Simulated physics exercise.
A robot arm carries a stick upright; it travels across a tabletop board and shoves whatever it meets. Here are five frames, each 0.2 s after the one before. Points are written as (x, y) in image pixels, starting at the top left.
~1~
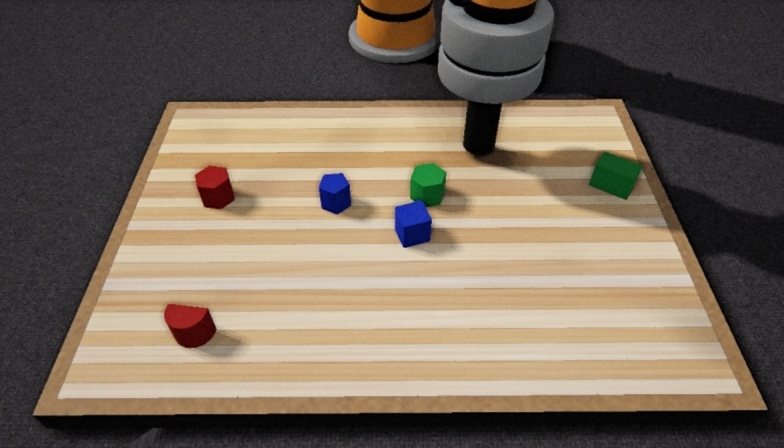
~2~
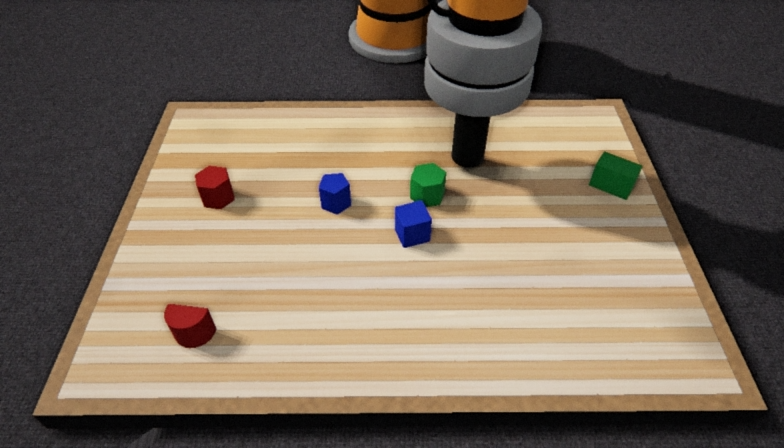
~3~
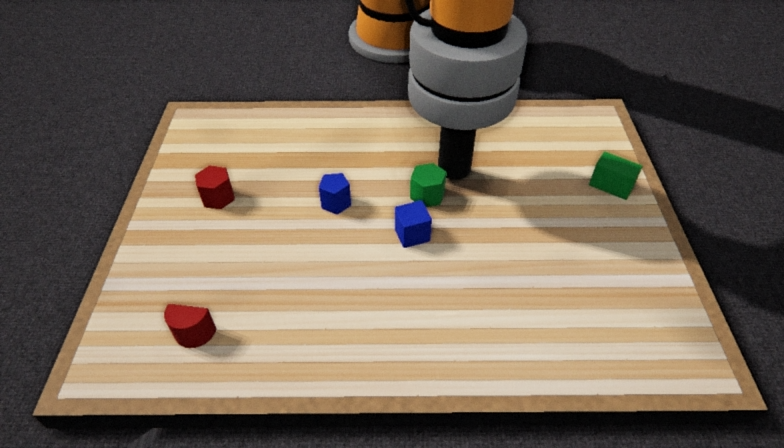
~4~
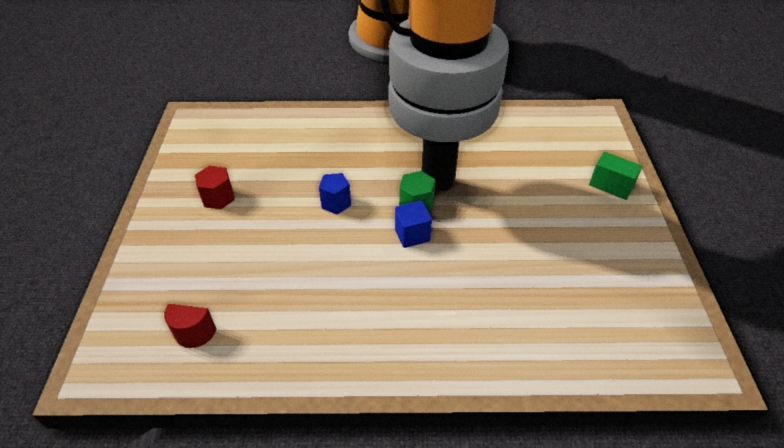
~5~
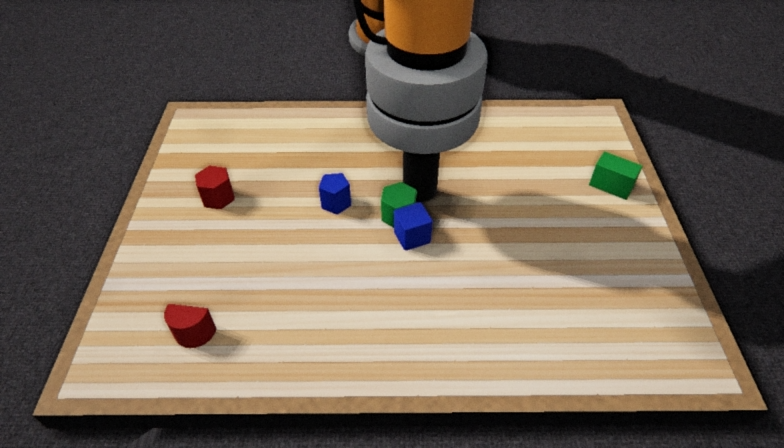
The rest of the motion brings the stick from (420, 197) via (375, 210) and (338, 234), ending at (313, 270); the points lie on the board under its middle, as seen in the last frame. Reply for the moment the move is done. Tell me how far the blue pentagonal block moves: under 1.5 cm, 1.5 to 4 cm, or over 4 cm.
My estimate: Under 1.5 cm.
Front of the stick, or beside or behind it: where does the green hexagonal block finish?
I believe the green hexagonal block loses its place ahead of the stick and slips off.
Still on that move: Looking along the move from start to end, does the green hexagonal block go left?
The answer is yes.
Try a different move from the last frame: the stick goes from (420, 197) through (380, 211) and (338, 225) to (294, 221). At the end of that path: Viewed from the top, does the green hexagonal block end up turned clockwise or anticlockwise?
It twists anticlockwise.
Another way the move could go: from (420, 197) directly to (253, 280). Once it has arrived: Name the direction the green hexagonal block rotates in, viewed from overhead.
From overhead, the rotation is counterclockwise.
On the path given first. One third of the way, stick (375, 203); green hexagonal block (363, 214), turned 45° anticlockwise.
Two thirds of the way, stick (337, 228); green hexagonal block (348, 239).
At the end, stick (311, 263); blue pentagonal block not moved; green hexagonal block (347, 260), turned 195° anticlockwise.
